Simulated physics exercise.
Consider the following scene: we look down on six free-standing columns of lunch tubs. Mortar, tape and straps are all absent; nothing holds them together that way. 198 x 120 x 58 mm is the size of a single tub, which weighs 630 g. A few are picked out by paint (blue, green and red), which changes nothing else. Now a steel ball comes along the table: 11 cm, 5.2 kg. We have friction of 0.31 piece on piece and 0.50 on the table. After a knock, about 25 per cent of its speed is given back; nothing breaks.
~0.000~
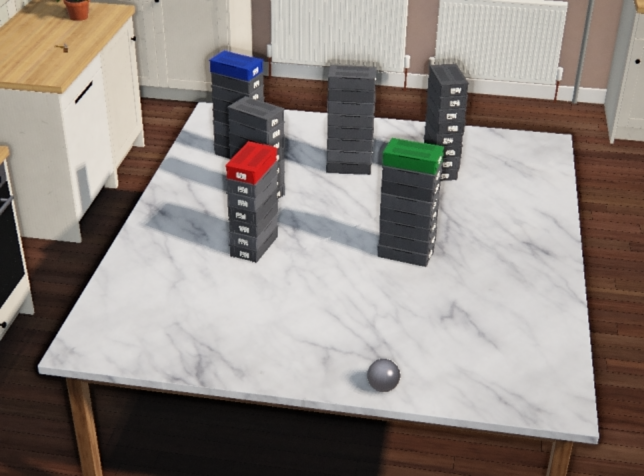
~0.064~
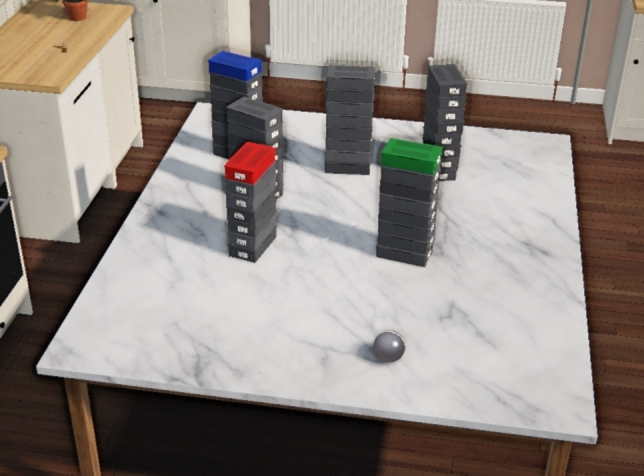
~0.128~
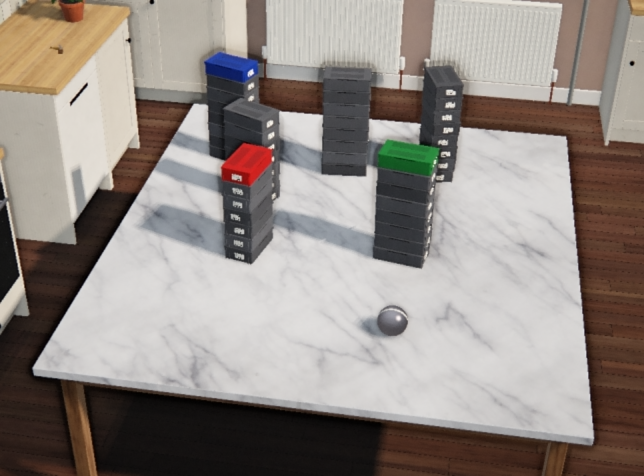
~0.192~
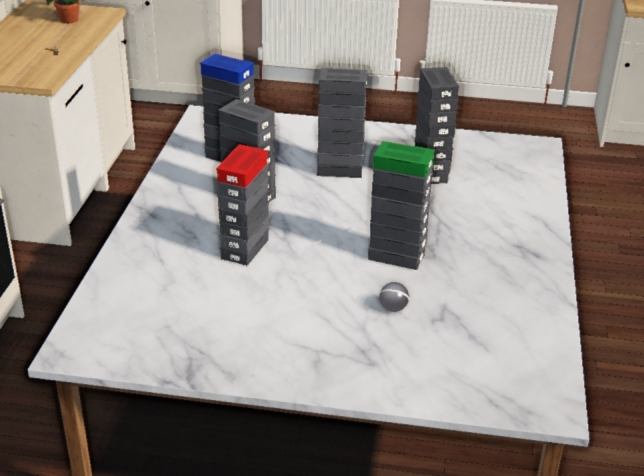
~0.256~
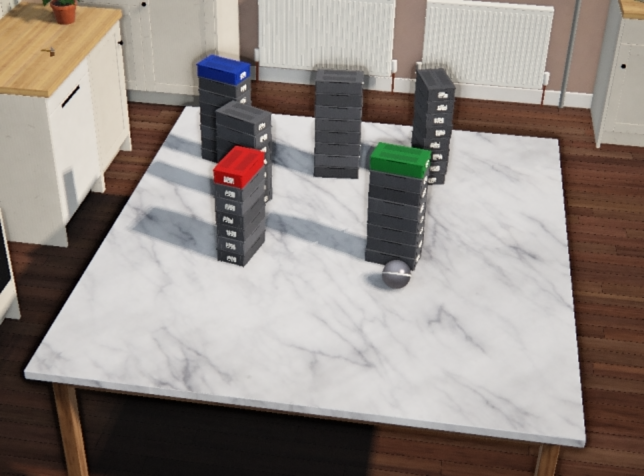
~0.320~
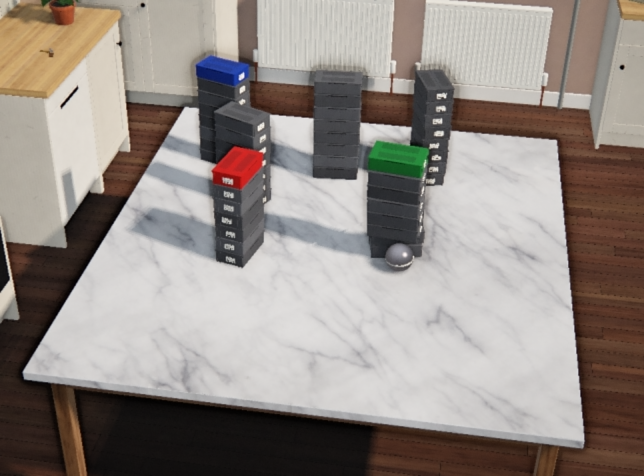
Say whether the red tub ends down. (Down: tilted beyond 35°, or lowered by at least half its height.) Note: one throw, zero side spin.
My guess is it holds up.
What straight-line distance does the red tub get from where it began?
Around 0 cm, start to finish.
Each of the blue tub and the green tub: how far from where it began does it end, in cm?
Distances: Blue 0, green 66 (cm).
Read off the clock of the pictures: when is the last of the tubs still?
Near 2.0 s.
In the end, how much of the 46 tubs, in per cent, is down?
Something near 15 percent.
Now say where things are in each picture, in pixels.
In the first frame (pixels give the middle of a visible side; the camera pans a little), ball (384, 375) 67 cm from contact, 2.3 m/s; red tub (252, 156); blue tub (236, 60); green tub (414, 149); none has stirred.
The second frame shows ball (389, 346) 52 cm from contact, 2.3 m/s; red tub (250, 156).
The third frame shows ball (393, 321) 38 cm from contact, 2.3 m/s; red tub (247, 158).
The fourth frame shows ball (394, 297) 23 cm from contact, 2.3 m/s; red tub (242, 159).
The fifth frame shows ball (396, 274) 8 cm from contact, 2.3 m/s; red tub (239, 160).
The sixth frame shows ball (400, 257) after contact, 1.6 m/s; red tub (238, 161); green tub (399, 153) 4° from how it stood; blue tub (222, 65); movement in 8 of them.
After 0.40 s, ball still moving; none of the 46 tubs down, 8 disturbed; red tub unmoved; green tub 15° from how it stood.
After 0.52 s, ball still moving; 6 of the 46 tubs down; red tub unmoved; green tub 45° from how it stood, 12 cm lower.
After 0.68 s, ball still moving; 6 of the 46 tubs down; red tub unmoved; green tub 48° from how it stood, 32 cm lower.
After 0.92 s, ball still moving; 6 of the 46 tubs down; red tub unmoved; green tub on its side.
In the end (2.0 s), ball rolling away; 6 of the 46 tubs down; red tub unmoved; green tub upside down; blue tub unmoved. From the last view, middles, red tub near (238, 168), green tub near (370, 338).
